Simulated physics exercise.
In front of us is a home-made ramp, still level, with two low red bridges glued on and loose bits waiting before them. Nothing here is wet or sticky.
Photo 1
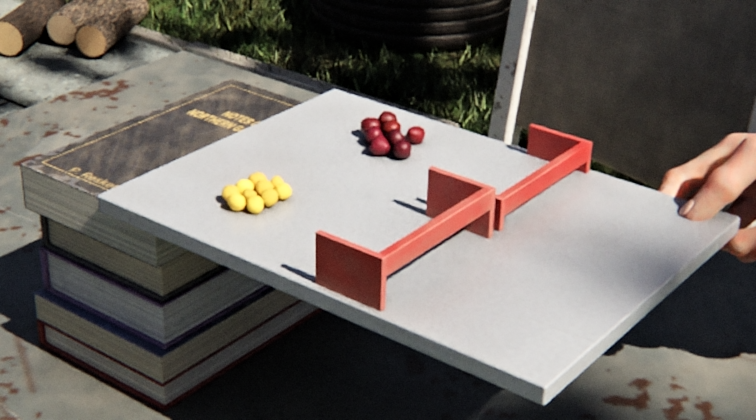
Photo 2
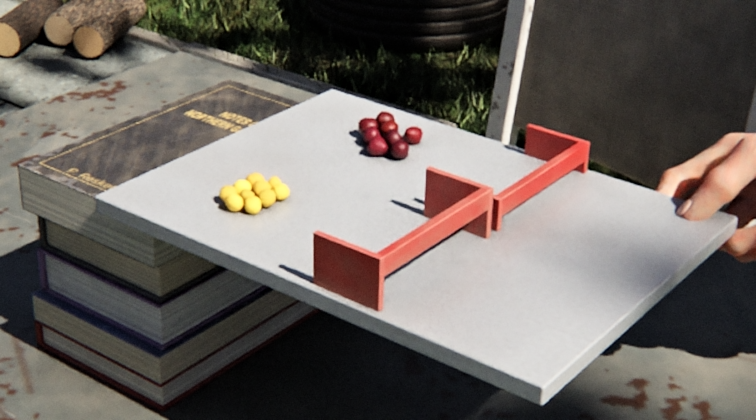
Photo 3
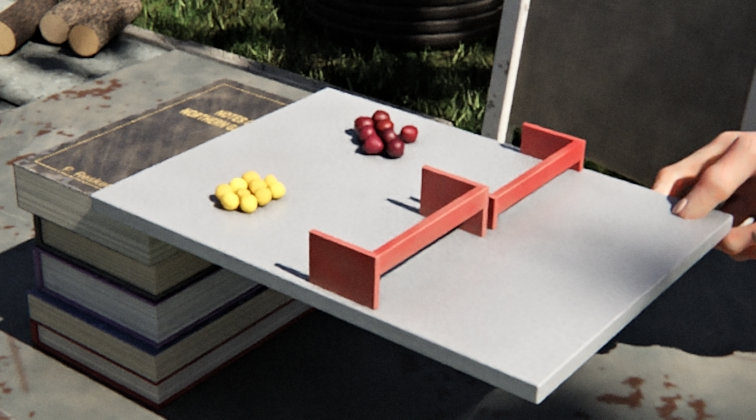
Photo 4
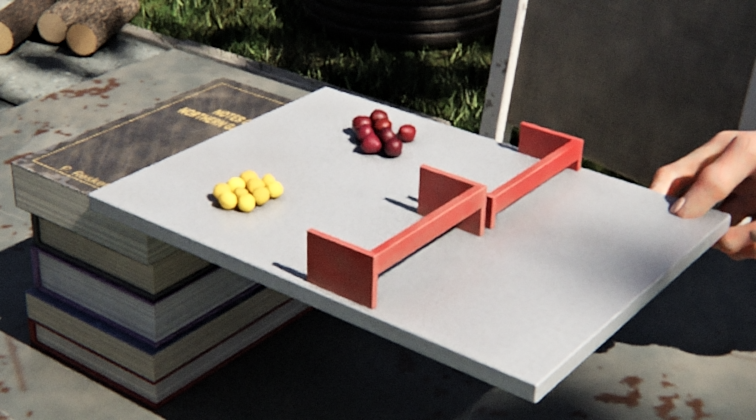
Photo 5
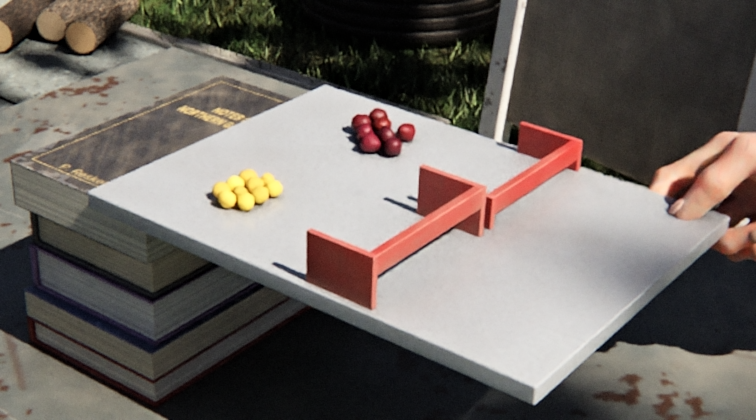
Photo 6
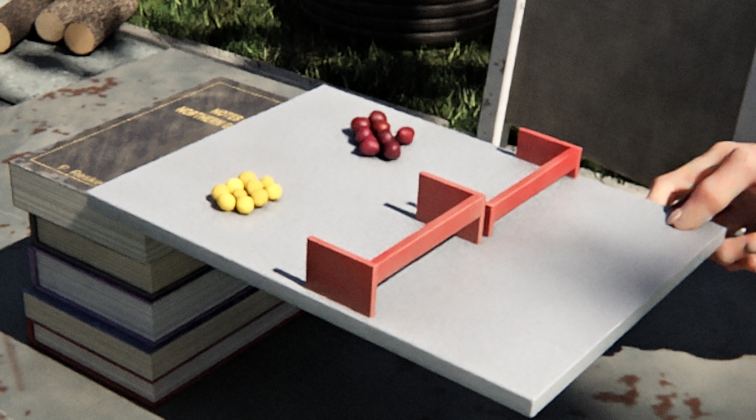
A hand held a pale board level, its other end on stacked books, with yellow and dark red balls and two red gates on top, then lowered its end very slightly while the balls stayed put.
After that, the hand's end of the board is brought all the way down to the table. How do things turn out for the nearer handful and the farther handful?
In order: I reckon the nearer handful clears it fine; I reckon the farther handful gets caught.
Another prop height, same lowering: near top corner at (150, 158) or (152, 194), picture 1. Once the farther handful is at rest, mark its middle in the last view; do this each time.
(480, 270) and (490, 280).
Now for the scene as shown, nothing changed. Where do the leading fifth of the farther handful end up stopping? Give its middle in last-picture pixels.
Roughly at (497, 293).
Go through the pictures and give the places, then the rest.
Held end of the board (538, 381), level; book pile (198, 163), tall, over half the board's length; nearer handful (250, 196), a few puffed corn balls; farther handful (397, 140), a few dried cherries; nearer gate (437, 230), its slot higher than a piece; farther gate (545, 178), its slot lower than a piece, in the first picture.
Held end of the board (536, 381), level; farther handful (395, 140), in the second picture.
Held end of the board (532, 380), level; nearer handful (243, 195), in the third picture.
Held end of the board (530, 379), level; farther handful (389, 138), in the fourth picture.
Held end of the board (529, 381), level; nearer handful (241, 193), in the fifth picture.
Held end of the board (526, 393), down by 2°; book pile (187, 160); nearer handful (240, 196), not moving; farther handful (387, 140), not moving; nearer gate (428, 237); farther gate (534, 183), in the sixth picture.
Then, 0.40 s later than the last frame, board sloping at 10°; nearer handful where it was; farther handful where it was.
Then, 0.91 s later than the last frame, board sloping at 21°; nearer handful on its way down; farther handful has reached its gate.
Then, 1.46 s later than the last frame, board resting at 30°; nearer handful every one past its gate; farther handful has reached its gate.
When it is over, board resting at 30°; nearer handful every one past its gate; farther handful gathered behind its gate.
